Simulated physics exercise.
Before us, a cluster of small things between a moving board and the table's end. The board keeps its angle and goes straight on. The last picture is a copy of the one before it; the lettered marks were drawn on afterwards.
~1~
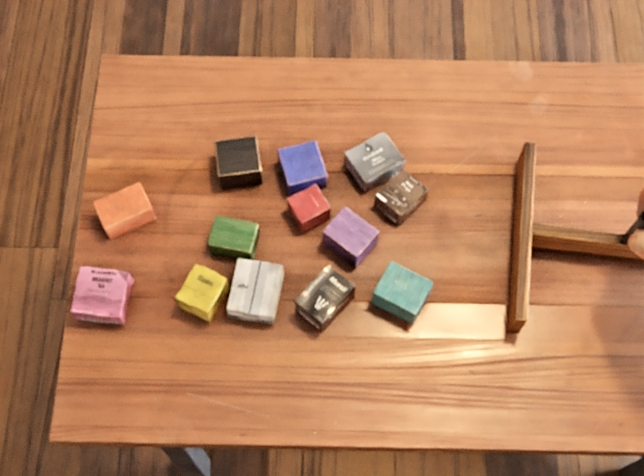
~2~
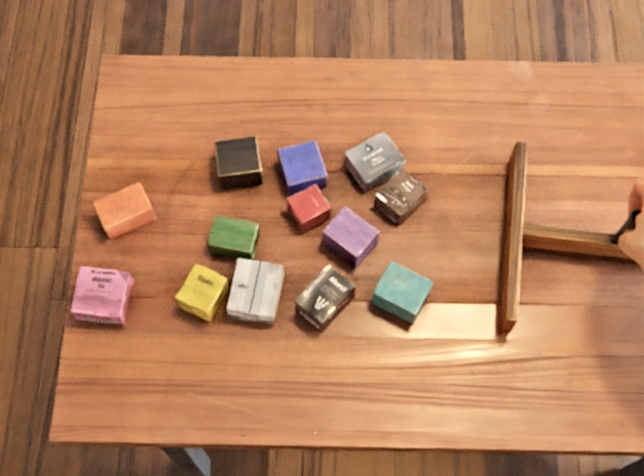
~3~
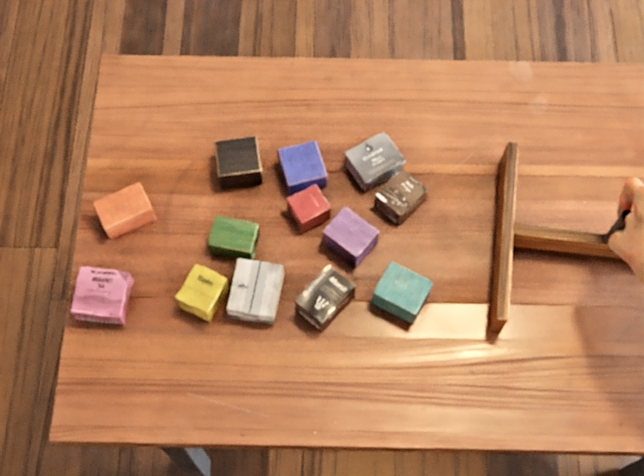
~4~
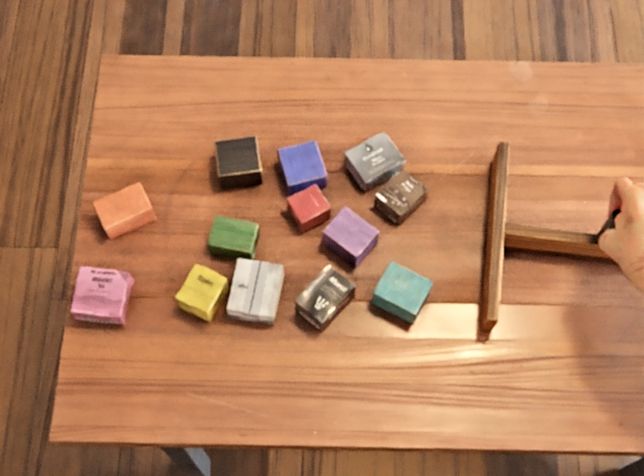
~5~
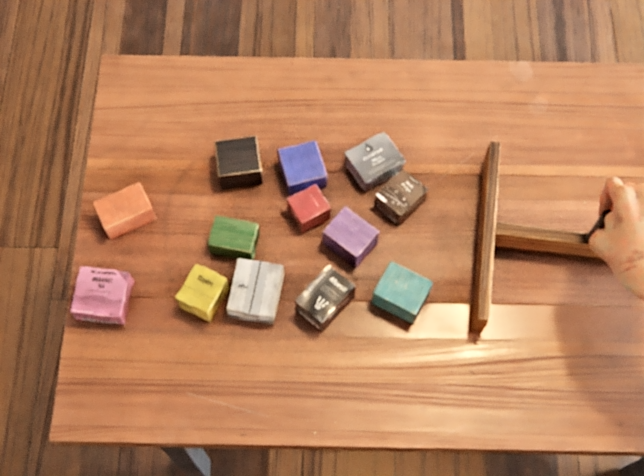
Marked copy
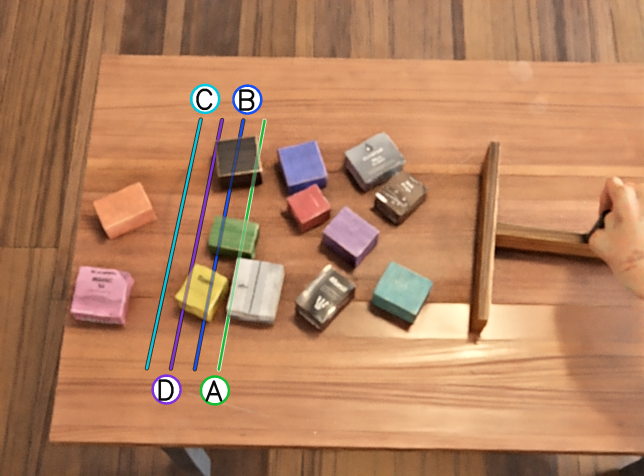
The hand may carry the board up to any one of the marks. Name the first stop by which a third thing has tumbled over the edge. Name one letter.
As far as mark C.
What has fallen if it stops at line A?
It is the pink packet.
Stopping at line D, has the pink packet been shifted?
By then, yes.
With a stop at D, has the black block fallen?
No.
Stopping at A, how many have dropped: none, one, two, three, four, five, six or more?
By then, one.
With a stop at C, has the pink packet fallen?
Yes.
On the marked copy, A at (243, 238); B at (220, 237); C at (175, 237); D at (198, 237).
Following C. Soon after the start, board (376, 225); grey packet (348, 153); turquoise block (337, 301).
Later, board (262, 223); pink packet over the edge; yellow box (96, 289).
In the end, board (175, 221); yellow box over the edge; pink packet over the edge; five fallen.
As for the rest, A drops only one; B drops only two; D drops only two.
